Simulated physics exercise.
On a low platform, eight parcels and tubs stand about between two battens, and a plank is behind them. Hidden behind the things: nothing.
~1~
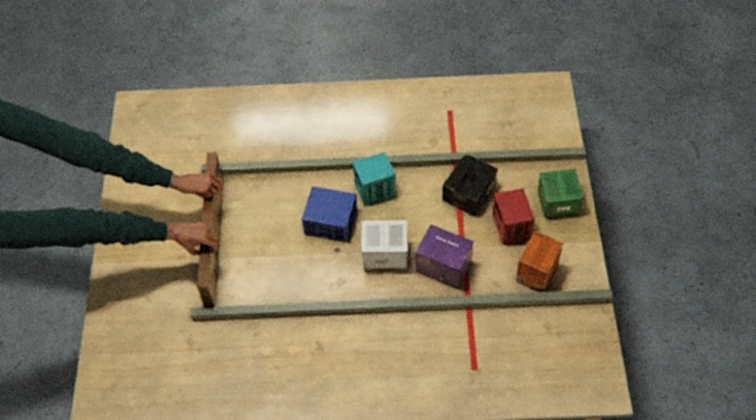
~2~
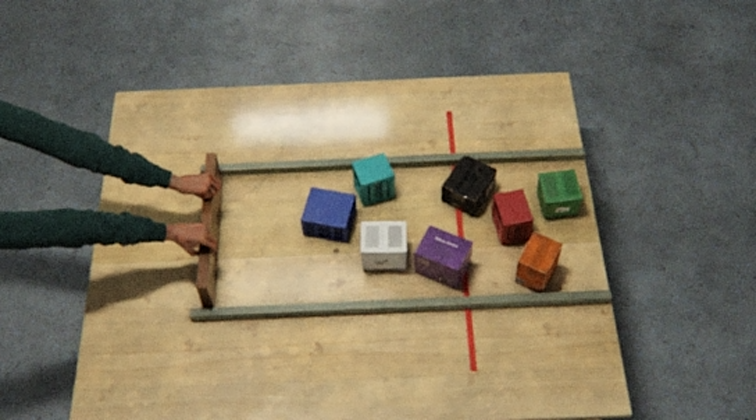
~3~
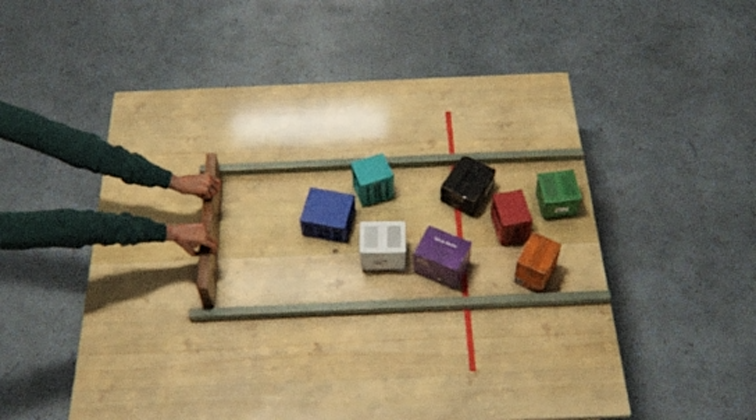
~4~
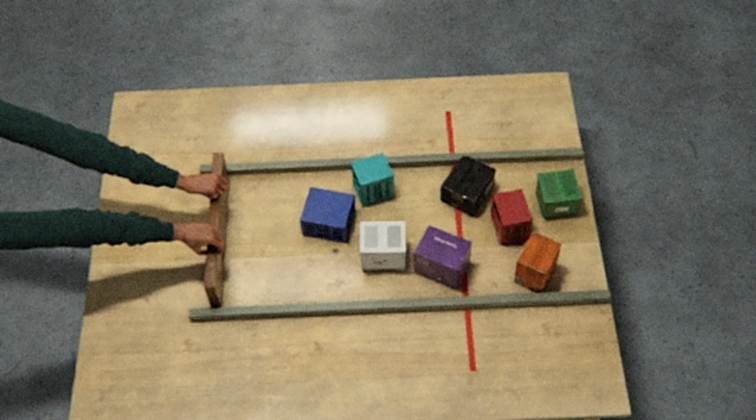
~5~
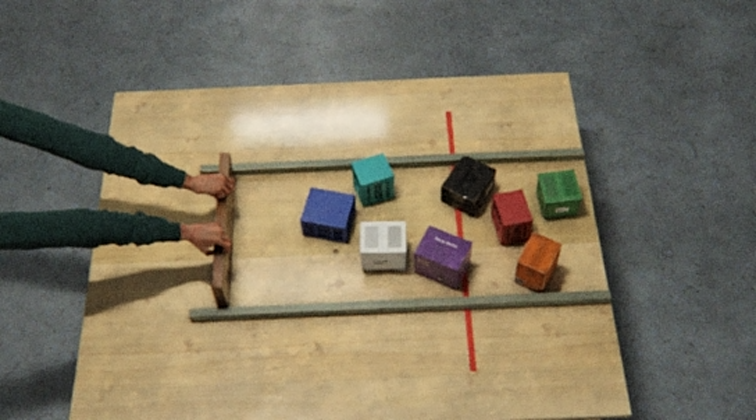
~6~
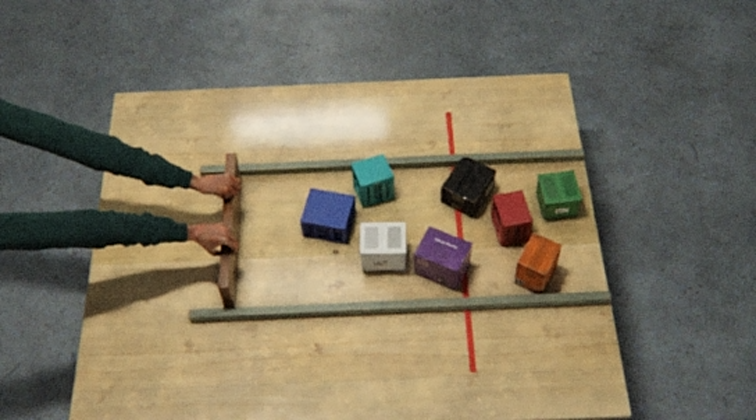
Two hands holding a wooden plank still, then sliding it slightly right between two battens, toward eight coloured boxes that stay unmoved.
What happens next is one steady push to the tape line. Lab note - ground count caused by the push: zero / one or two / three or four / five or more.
Lost: Nothing.
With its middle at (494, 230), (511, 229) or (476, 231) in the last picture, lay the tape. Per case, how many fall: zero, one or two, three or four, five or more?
In the order of the places given: Just one or two; just one or two; no fall at all.
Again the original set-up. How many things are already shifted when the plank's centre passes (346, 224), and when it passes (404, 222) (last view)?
At the first spot 2, then 5.
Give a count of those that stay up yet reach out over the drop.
Tally: 0.
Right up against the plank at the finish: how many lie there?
3 touch it.
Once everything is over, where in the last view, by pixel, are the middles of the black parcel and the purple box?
(518, 176), and the other (532, 262).
A little later, none off yet; green tote at rest near (558, 195); orange box at rest near (537, 264); red crate at rest near (511, 218).
When it is over, the number that fall off is zero.
